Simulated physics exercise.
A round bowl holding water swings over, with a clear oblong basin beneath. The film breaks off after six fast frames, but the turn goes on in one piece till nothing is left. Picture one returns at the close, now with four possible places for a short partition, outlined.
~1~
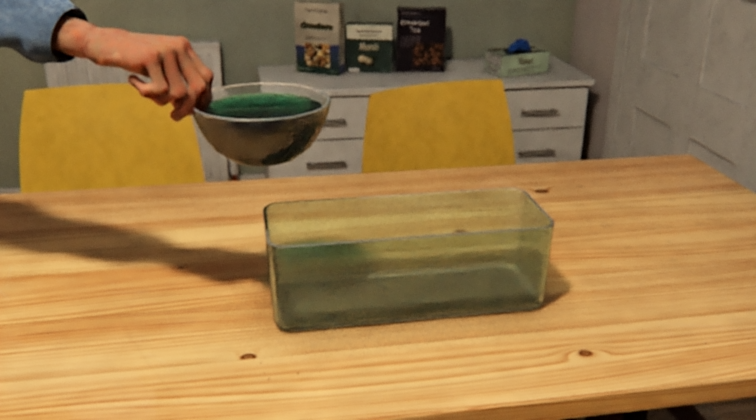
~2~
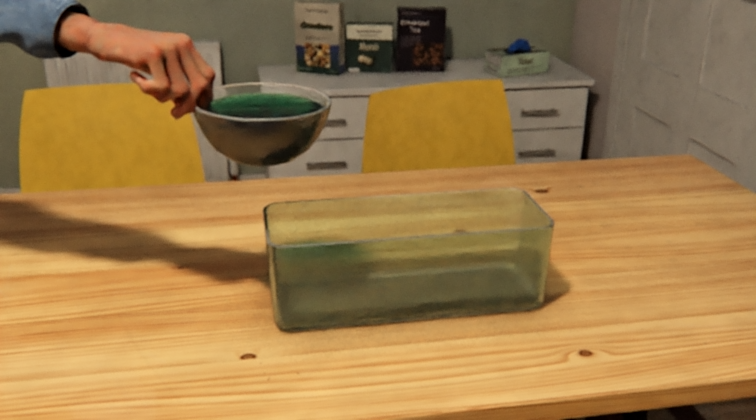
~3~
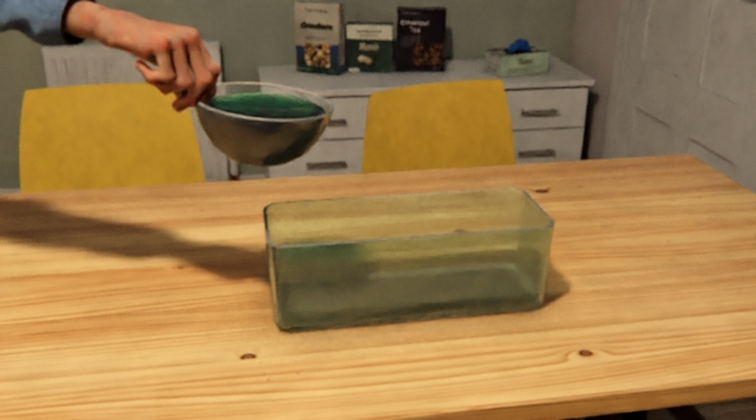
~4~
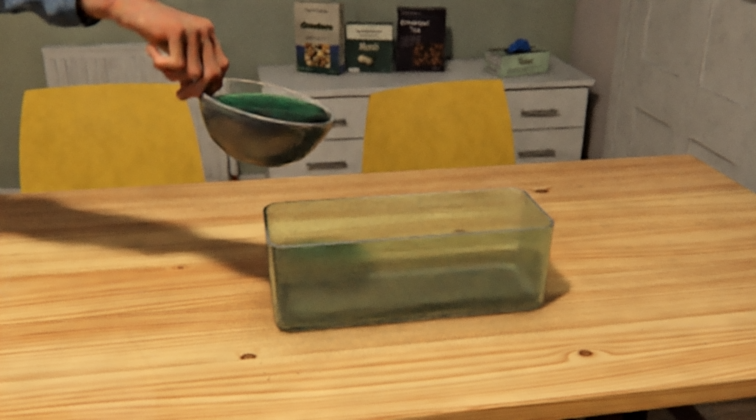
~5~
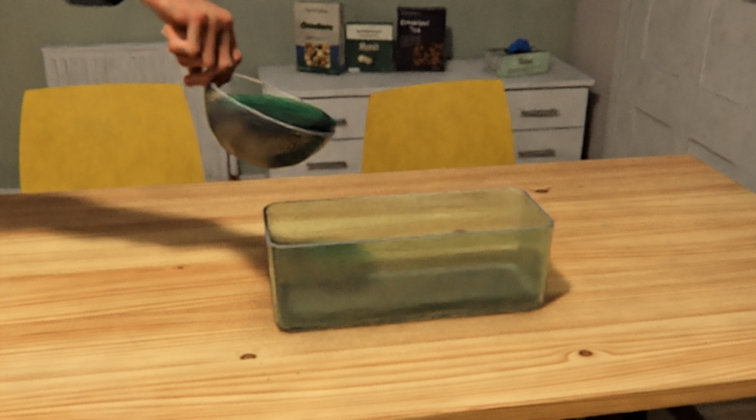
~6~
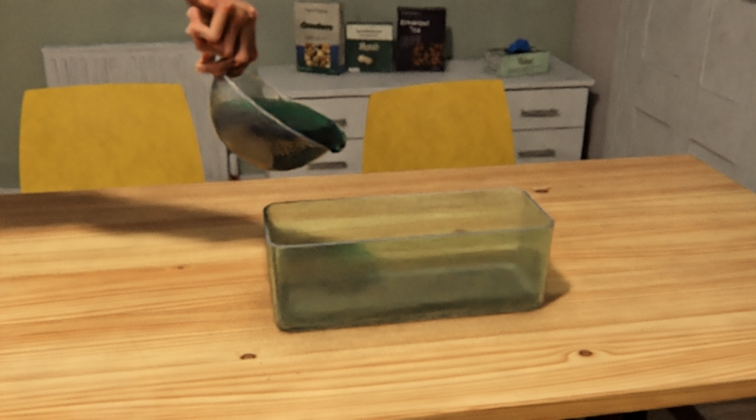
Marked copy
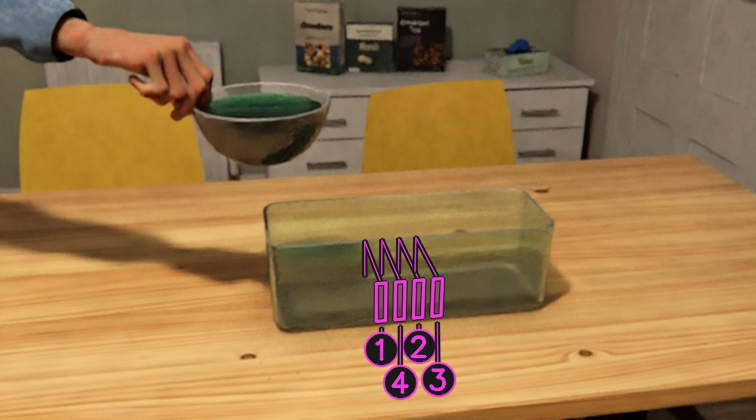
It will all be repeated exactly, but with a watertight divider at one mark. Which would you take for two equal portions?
I would pick position 1.
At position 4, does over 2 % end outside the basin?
Yes, it does.
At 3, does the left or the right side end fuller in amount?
More ends on the left.
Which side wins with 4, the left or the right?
The left side.
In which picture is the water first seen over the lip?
In picture 5.
On the marked copy, 1 at (381, 328); 2 at (418, 324); 3 at (437, 323); 4 at (400, 326).
Choosing 1, about 51 % ends left of the wall and 43 % right of it; 6 % is lost outside.
Choosing 2, about 87 % ends left of the wall and 7 % right of it; 5 % is lost outside.
Choosing 3, about 86 % ends left of the wall and 8 % right of it; 6 % is lost outside.
Choosing 4, about 72 % ends left of the wall and 16 % right of it; 12 % is lost outside.
